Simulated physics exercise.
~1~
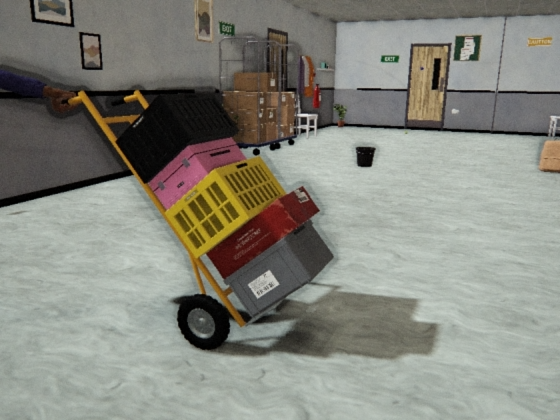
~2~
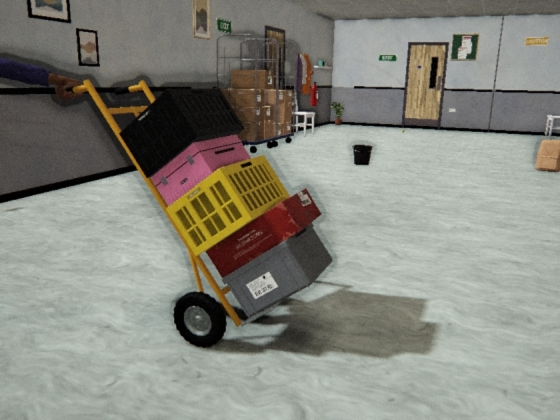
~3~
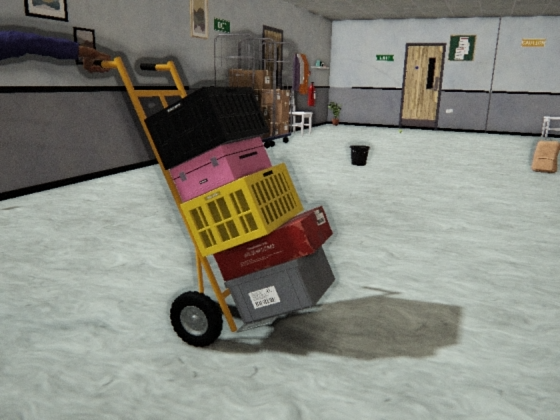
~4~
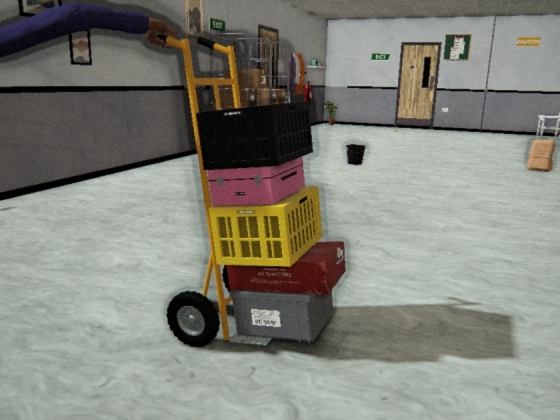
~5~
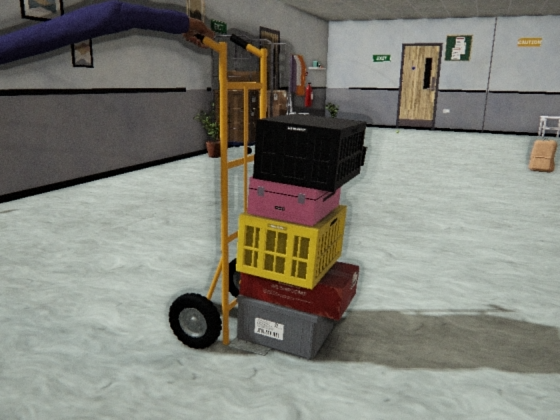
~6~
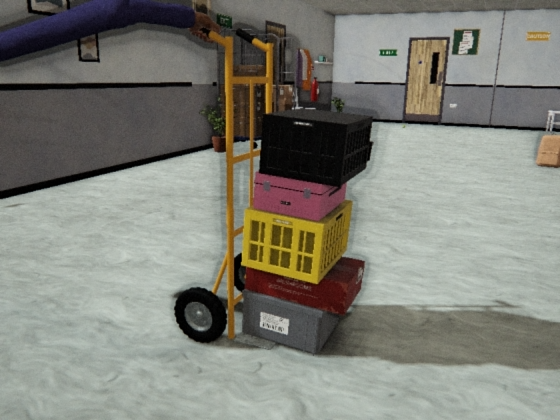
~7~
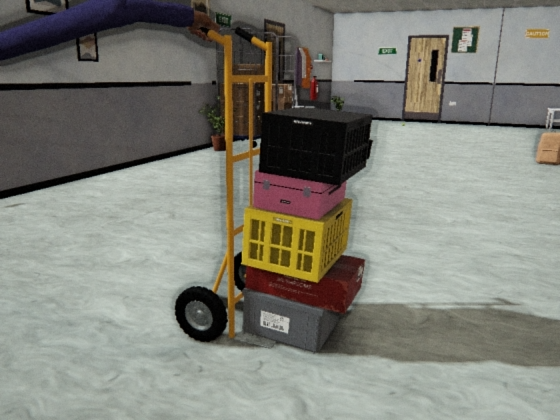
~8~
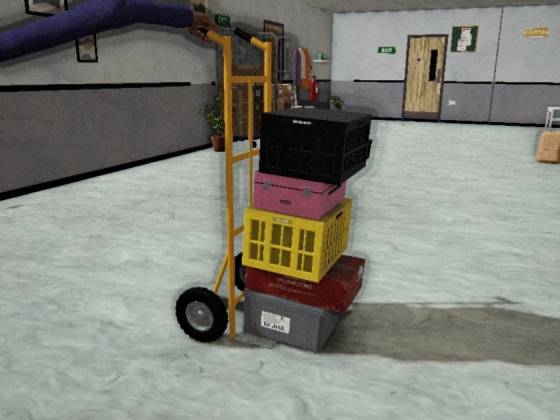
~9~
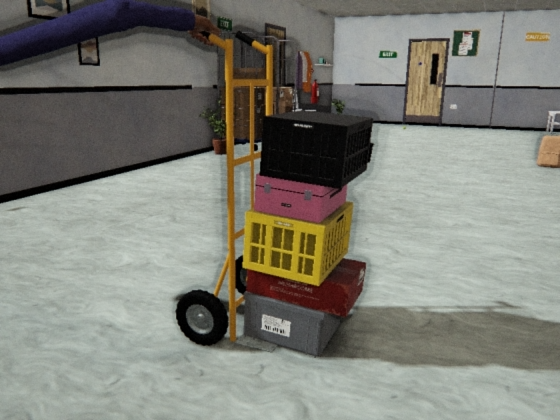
A leaning hand truck stacked with five boxes and crates was swung upright by a purple-sleeved arm, and the load straightened with it, the black crate on top shifting a little to the right, before everything stood still with nothing fallen.
